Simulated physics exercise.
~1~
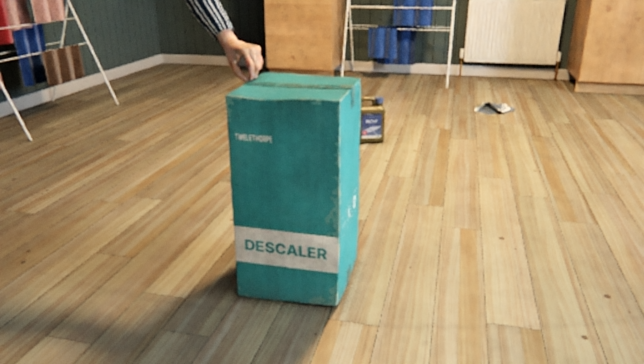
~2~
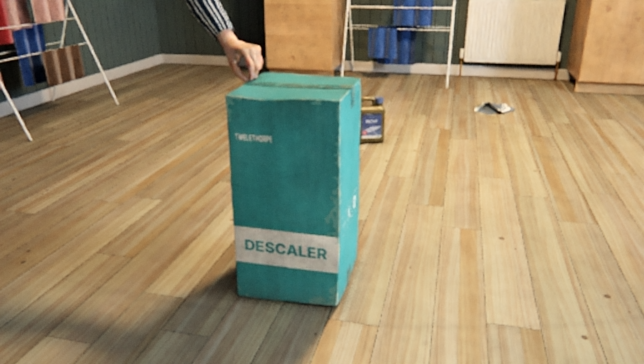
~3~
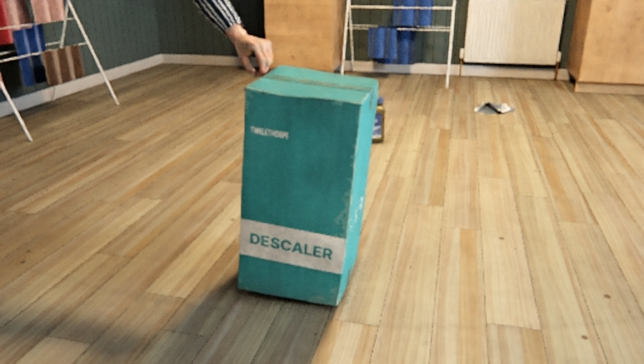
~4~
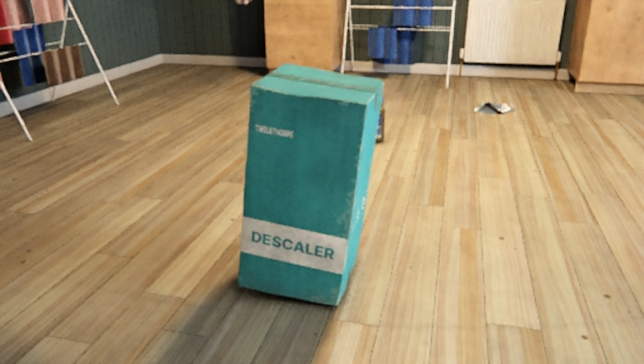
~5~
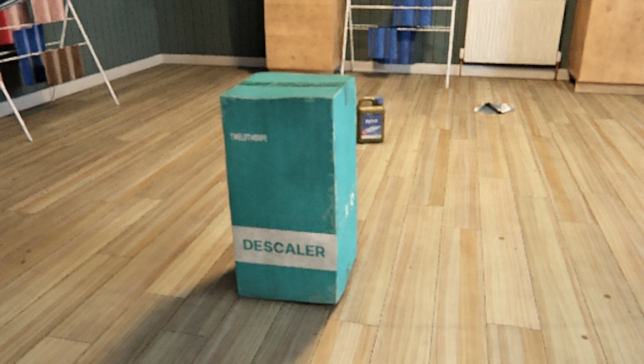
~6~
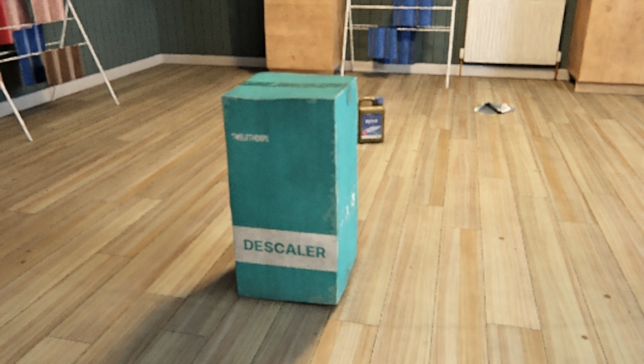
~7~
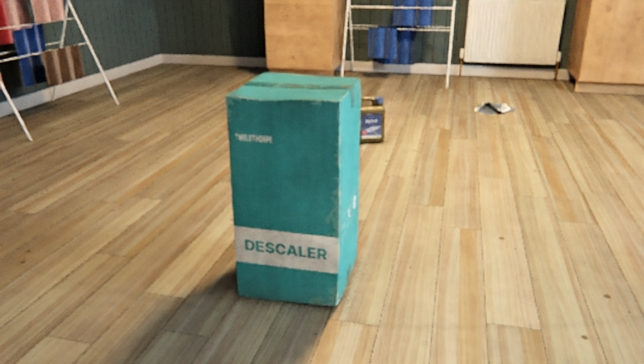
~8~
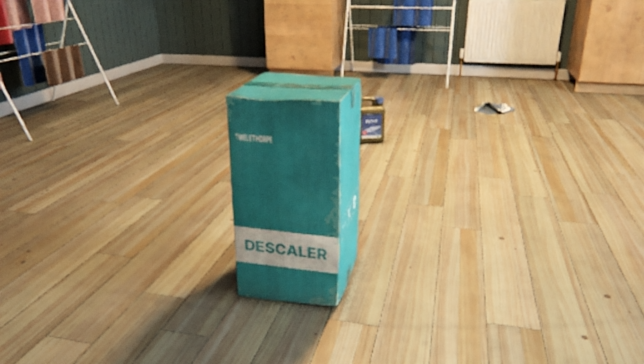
A turquoise box is tipped right by a hand, released, and rocks back upright.
